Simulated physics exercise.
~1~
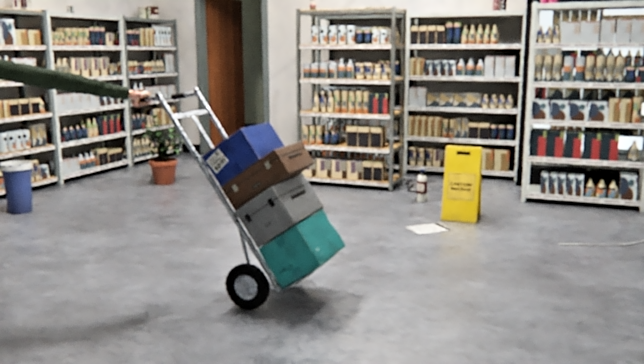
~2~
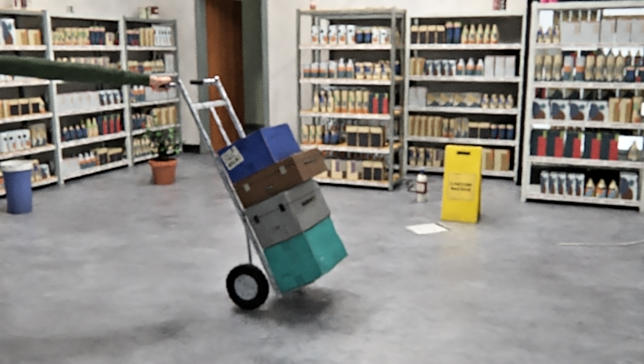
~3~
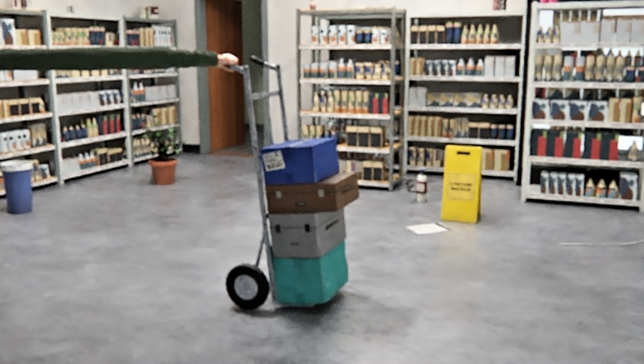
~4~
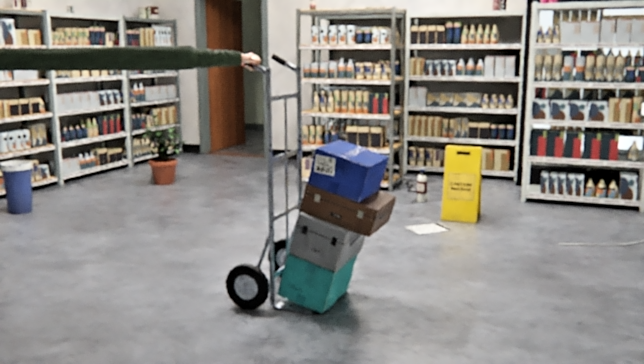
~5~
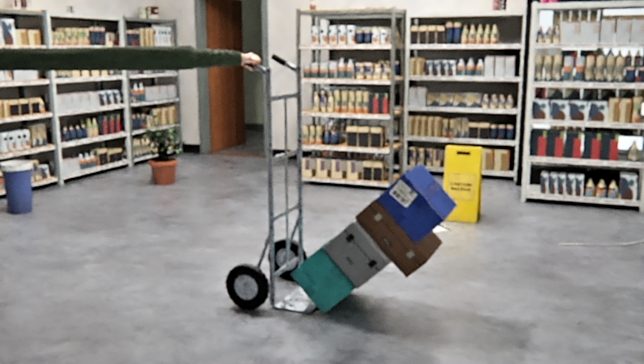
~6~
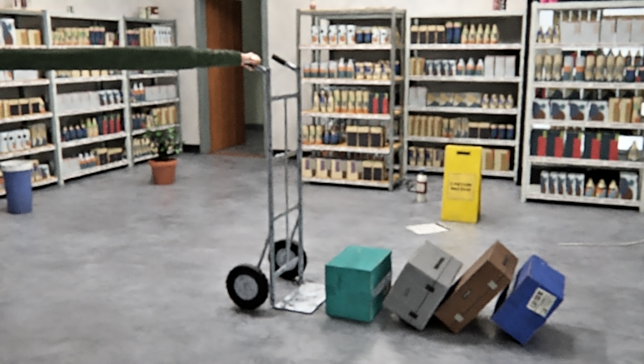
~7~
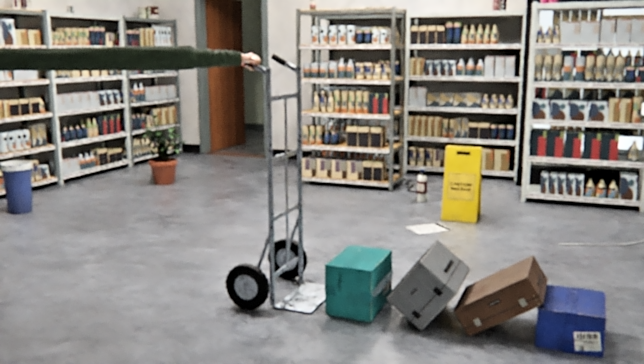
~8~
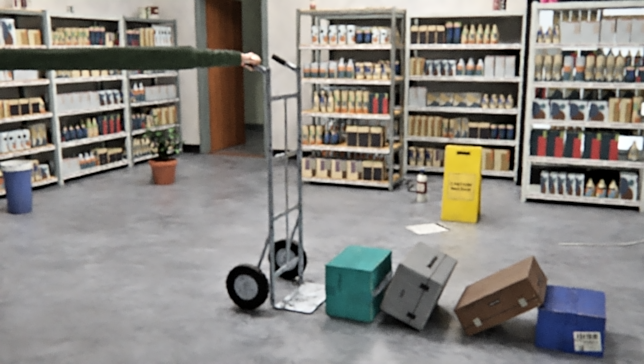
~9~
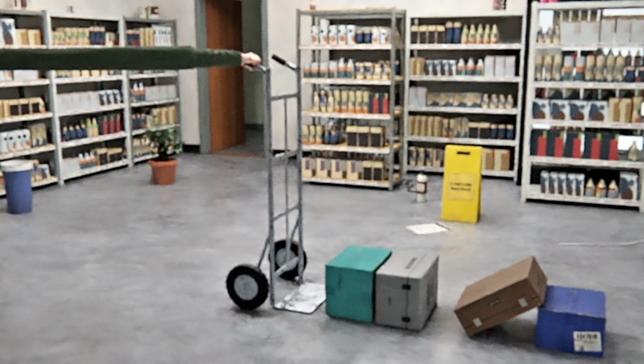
In a storeroom lined with stocked shelves, a hand at the end of a long dark green sleeve holds a tilted hand truck stacked with four boxes. The arm swings the truck upright, its plate coming down to the floor. The stack keeps tipping to the right, with turquoise at the bottom, then grey, brown and blue on top. The boxes topple off in a row across the floor. The grey one rocks back and settles against the turquoise one, which lies tipped over beside the plate, while the brown one rests leaning on the blue.
